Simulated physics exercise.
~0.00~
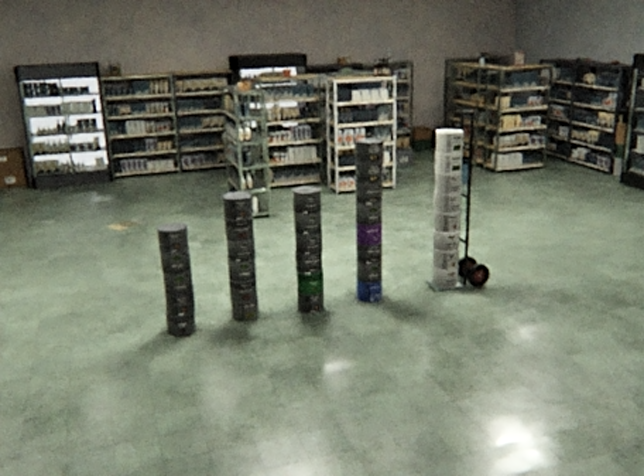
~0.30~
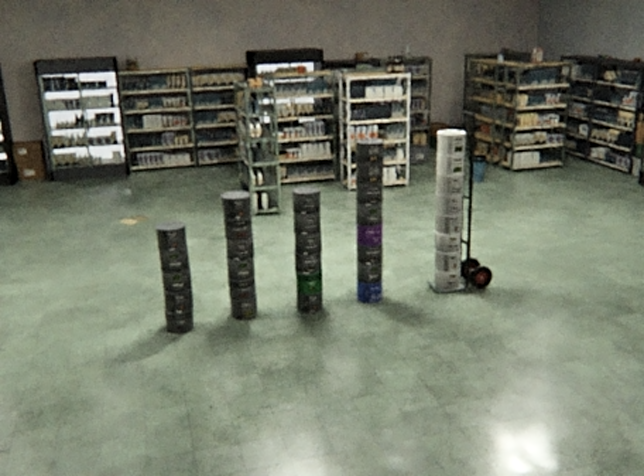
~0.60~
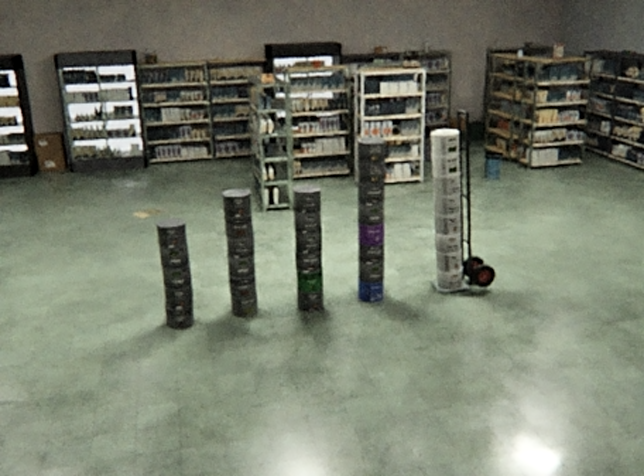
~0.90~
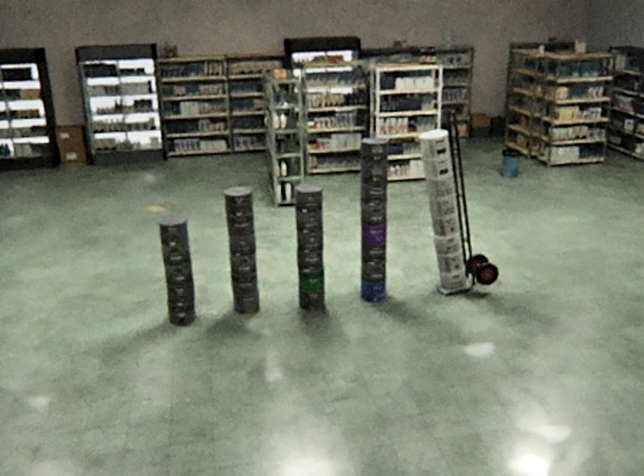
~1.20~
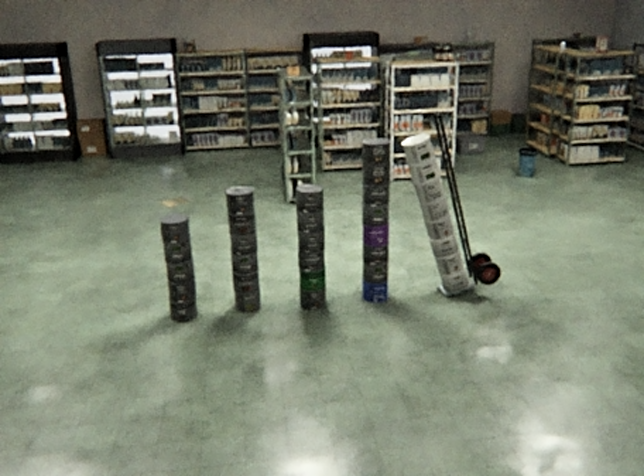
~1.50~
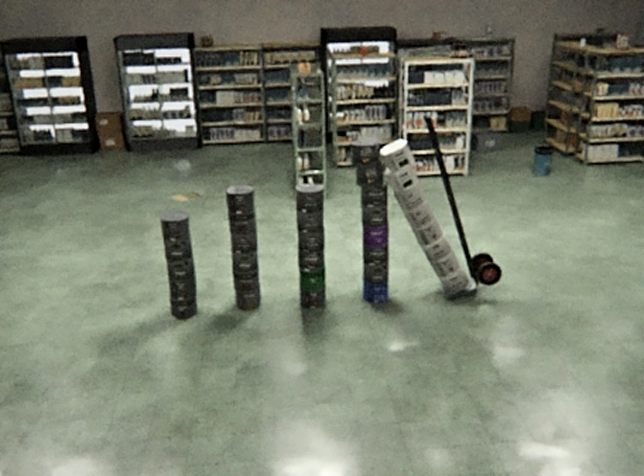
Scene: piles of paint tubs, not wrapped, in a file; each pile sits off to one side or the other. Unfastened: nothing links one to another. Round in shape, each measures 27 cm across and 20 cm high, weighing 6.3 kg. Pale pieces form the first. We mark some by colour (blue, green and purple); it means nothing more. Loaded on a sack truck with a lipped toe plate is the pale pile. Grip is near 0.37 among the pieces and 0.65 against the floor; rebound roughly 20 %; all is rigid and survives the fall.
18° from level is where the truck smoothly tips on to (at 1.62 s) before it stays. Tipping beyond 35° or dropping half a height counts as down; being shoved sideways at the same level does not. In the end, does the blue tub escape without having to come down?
Yes.
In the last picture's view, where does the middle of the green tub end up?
It settles close to (287, 297) in the last view.
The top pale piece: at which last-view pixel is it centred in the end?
The top piece finishes near (222, 348).
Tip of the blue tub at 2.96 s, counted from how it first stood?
It sits at about 0 degrees.
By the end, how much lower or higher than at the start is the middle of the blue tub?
Looks like it winds up about 0 centimetres lower.
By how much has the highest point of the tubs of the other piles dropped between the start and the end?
Roughly 60 centimetres lower at the end.
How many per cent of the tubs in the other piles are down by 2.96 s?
50 per cent at that moment.
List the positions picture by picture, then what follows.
In the first picture (pixels give the middle of a visible side; the camera moves round a little), truck frame (471, 150) 0° forward; blue tub (374, 292); green tub (314, 284); purple tub (374, 235); none of the others has stirred.
In the second picture, truck frame (472, 151) 1° forward; blue tub (373, 293).
In the third picture, truck frame (468, 151) 4° forward, top of the pale pile leaning 4°; blue tub (374, 292); none of the others has stirred.
In the fourth picture, truck frame (459, 151) 9° forward, top of the pale pile leaning 10°; blue tub (376, 292); none of the others has stirred.
In the fifth picture, truck frame (448, 153) 14° forward, top of the pale pile leaning 17°; blue tub (378, 293); none of the others has stirred.
In the sixth picture, truck frame (440, 155) 18° forward, top of the pale pile leaning 25°; blue tub (378, 294); purple tub (377, 237); green tub (313, 281); movement in 3 of them.
After 2.28 s, 8 of the pale pile down; 4 of the 25 other tubs down; blue tub 14° from how it stood; purple tub 34° from how it stood, 7 cm lower.
After 2.96 s, 8 of the pale pile down; 13 of the 25 other tubs down; blue tub 32 mm from its place; purple tub on its side.
In the end (3.7 s), 8 of the pale pile down; 17 of the 25 other tubs down; blue tub 32 mm from its place; green tub on its side; purple tub on its side. From the last view, middles, blue tub near (373, 288), green tub near (287, 297).
